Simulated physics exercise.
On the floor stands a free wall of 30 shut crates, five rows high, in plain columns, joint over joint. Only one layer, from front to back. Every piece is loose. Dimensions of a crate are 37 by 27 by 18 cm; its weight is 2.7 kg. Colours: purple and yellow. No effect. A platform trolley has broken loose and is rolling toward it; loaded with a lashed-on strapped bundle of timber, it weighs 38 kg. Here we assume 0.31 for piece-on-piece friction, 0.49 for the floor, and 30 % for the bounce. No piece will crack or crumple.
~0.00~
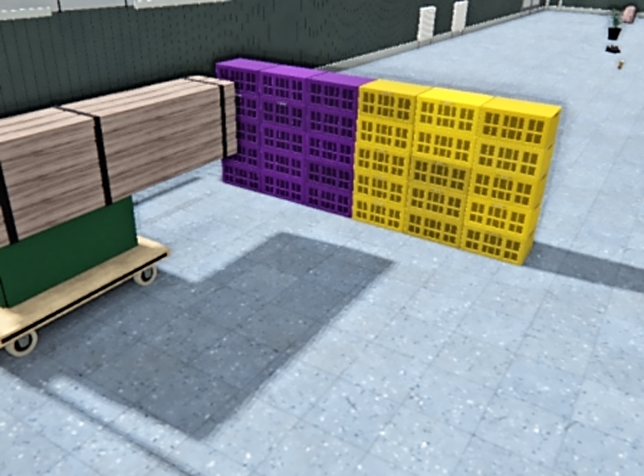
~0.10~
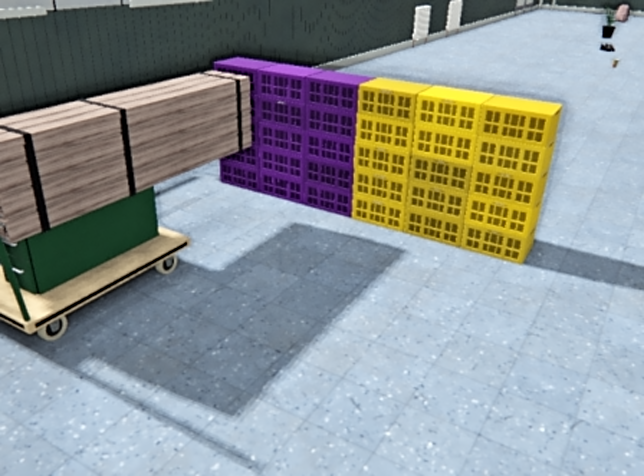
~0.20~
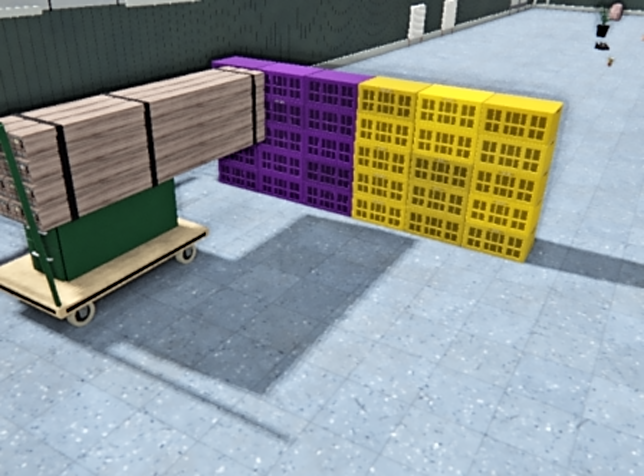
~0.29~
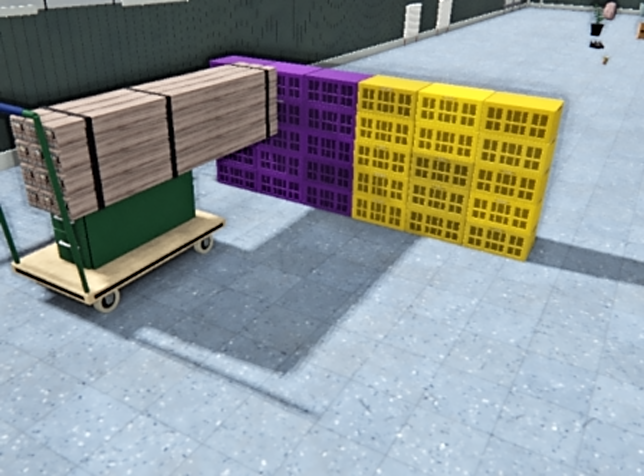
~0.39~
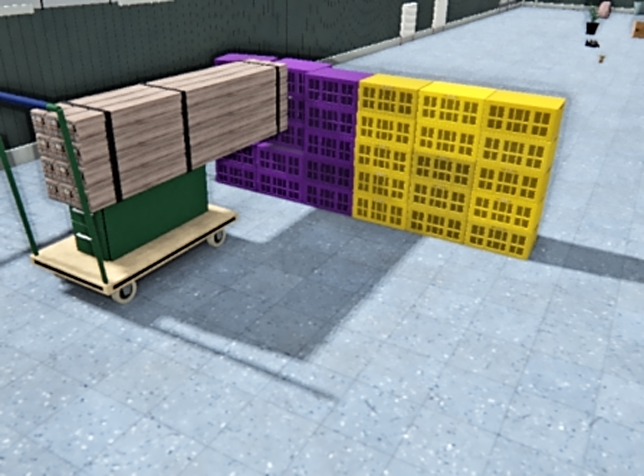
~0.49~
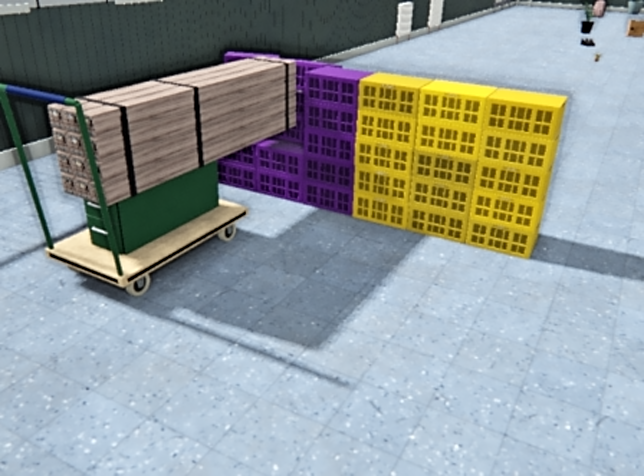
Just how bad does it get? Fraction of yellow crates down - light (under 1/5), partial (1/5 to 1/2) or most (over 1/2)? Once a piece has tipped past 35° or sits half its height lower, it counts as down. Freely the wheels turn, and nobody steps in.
Light.
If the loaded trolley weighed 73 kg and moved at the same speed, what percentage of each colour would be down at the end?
Share down - yellow: 0; purple: 40 (per cent).
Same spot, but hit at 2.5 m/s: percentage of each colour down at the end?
Yellow 0%, purple 40%.
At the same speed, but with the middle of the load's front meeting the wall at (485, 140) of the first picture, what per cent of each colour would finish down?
Then yellow ends 40 per cent down and purple 0 per cent.
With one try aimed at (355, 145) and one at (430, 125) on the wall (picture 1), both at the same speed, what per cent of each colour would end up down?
Down by colour - yellow: 30%, then 40%; purple: 30%, then 0%.
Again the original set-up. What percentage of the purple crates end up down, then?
For purple, 40 per cent end down.
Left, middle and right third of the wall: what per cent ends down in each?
The left third ends at 60 per cent, the middle at 0 per cent and the right at 0 per cent.
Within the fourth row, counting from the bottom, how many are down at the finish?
That row ends with 2 down.
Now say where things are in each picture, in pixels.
In the first picture (places mark the middle of the side facing us; the camera moves round a little), load (229, 106) 50 cm short of the wall; top yellow crate (513, 128); top purple crate (331, 96); nothing disturbed.
The second picture shows load (245, 100) 34 cm short of the wall; top yellow crate (514, 126).
The third picture shows load (259, 95) 18 cm short of the wall; top yellow crate (515, 124).
The fourth picture shows load (272, 89) 30 mm short of the wall; top yellow crate (516, 122).
The fifth picture shows load (283, 86) 8 cm into the wall's line; top yellow crate (518, 120); 6 disturbed, none down.
The sixth picture shows load (292, 83) 17 cm into the wall's line; top yellow crate (520, 119); top purple crate (330, 91); steepest lean 10°, the crate at (293, 128); 6 disturbed, none down.
After 0.62 s, load 29 cm past the wall's line, still rolling; none of the 15 yellow crates down (3 of 30 in all colours); top yellow crate unmoved.
After 0.86 s, load 50 cm past the wall's line, still rolling; none of the 15 yellow crates down (6 of 30 in all colours); top yellow crate unmoved.
After 1.36 s, load 84 cm past the wall's line, still rolling; none of the 15 yellow crates down (6 of 30 in all colours); top yellow crate unmoved.
At rest (2.1 s), load 90 cm past the wall's line, stopped; none of the 15 yellow crates down (6 of 30 in all colours); top yellow crate unmoved; top purple crate unmoved. That is 0 per cent. As the last picture would show them, middles, top yellow crate near (525, 113), top purple crate near (341, 87).
